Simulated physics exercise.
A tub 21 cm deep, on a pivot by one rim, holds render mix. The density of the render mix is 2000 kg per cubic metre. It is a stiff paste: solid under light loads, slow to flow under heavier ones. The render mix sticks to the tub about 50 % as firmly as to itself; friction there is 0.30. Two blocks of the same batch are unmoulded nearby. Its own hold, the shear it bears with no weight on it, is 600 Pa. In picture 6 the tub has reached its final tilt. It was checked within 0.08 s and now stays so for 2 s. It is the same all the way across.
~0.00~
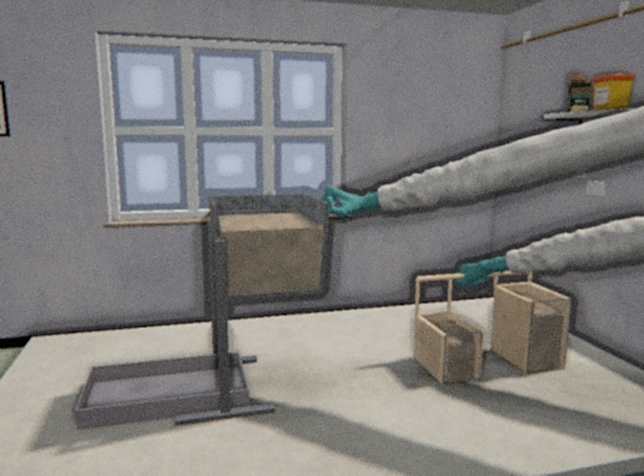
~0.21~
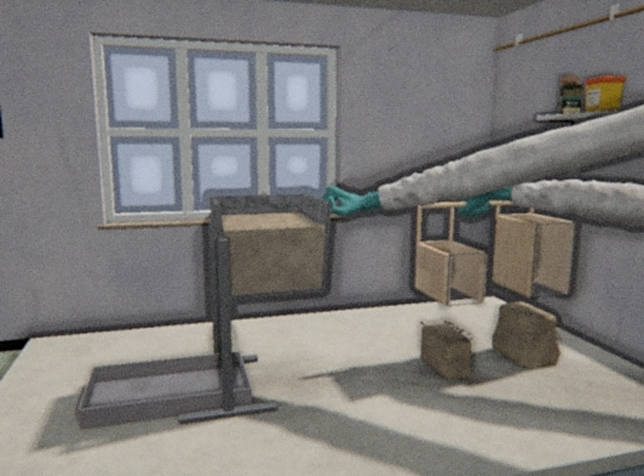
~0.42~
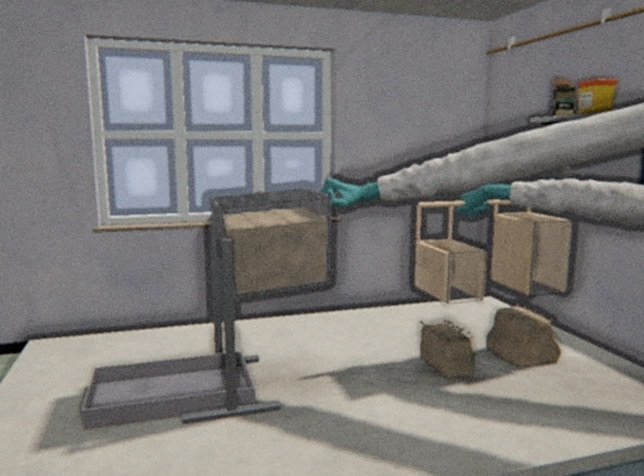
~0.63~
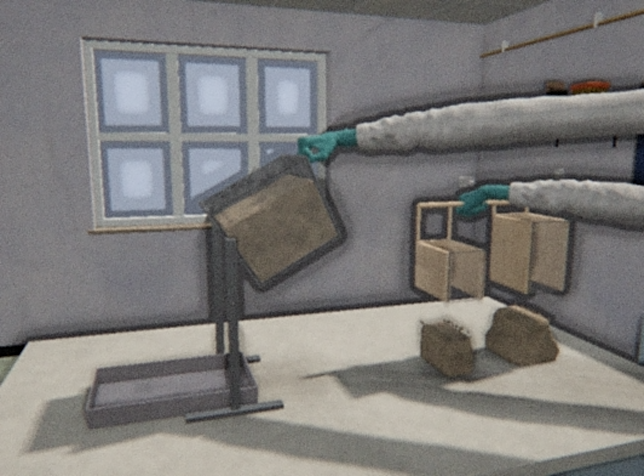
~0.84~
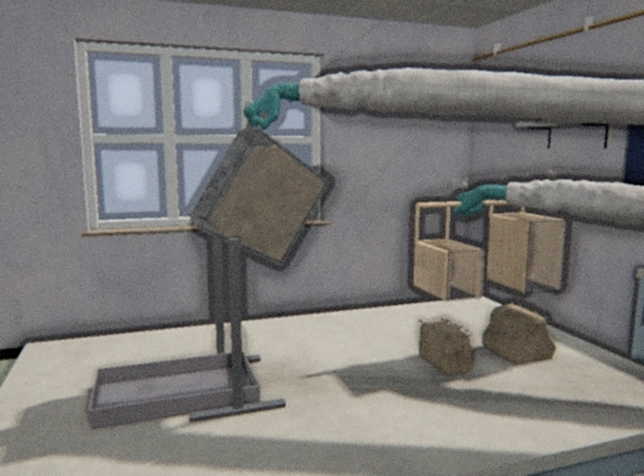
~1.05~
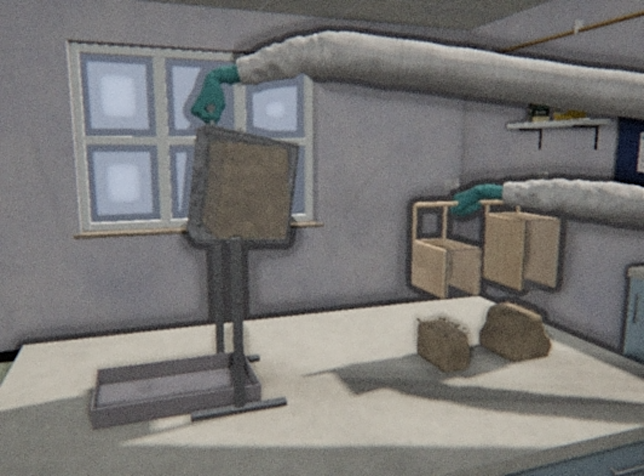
Gloved hands lifting two moulds off brown blocks on a table, then one hand tilting a filled tub steeply up to the left.
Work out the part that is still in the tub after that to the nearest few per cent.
Expect roughly 64 %.
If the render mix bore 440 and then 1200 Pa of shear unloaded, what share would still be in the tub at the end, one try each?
In turn about 55 %, 100 %.
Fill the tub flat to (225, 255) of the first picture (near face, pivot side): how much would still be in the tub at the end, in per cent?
In that case some 100 per cent.
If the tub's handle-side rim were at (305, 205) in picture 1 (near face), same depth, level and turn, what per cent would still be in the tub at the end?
Then about 100 %.
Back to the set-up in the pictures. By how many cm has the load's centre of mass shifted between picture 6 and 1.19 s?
Some 4 cm.
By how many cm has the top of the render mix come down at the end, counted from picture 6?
Some 11 cm.
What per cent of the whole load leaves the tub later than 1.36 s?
About 12 %.
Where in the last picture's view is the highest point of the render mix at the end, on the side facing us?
Near (259, 189).
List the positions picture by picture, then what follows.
Handle-side rim at (325, 205), tilt 0 degrees; top of the render mix at (313, 226); blocks stand 12 cm, 18 cm (left to right), in the first frame.
Handle-side rim at (327, 204), tilt 0 degrees; top of the render mix at (315, 225); blocks stand 11 cm, 15 cm (left to right), in the second frame.
Handle-side rim at (327, 197), tilt 4 degrees; top of the render mix at (319, 219); blocks stand 11 cm, 14 cm (left to right), in the third frame.
Handle-side rim at (304, 158), tilt 29 degrees; top of the render mix at (308, 182); blocks stand 11 cm, 14 cm (left to right), in the fourth frame.
Handle-side rim at (256, 130), tilt 58 degrees; top of the render mix at (277, 149); blocks stand 11 cm, 14 cm (left to right), in the fifth frame.
Handle-side rim at (209, 128), tilt 82 degrees; top of the render mix at (230, 142); blocks stand 11 cm, 14 cm (left to right), in the sixth frame.
After 1.19 s, the tub is at 82 degrees and holds 99 %.
After 1.36 s, the tub is at 82 degrees and holds 76 %.
After 1.53 s, the tub is at 82 degrees and holds 66 %.
After 1.70 s, the tub is at 82 degrees and holds 64 %.
After 3.05 s, at the end, the tub is at 82 degrees and holds 64 %.
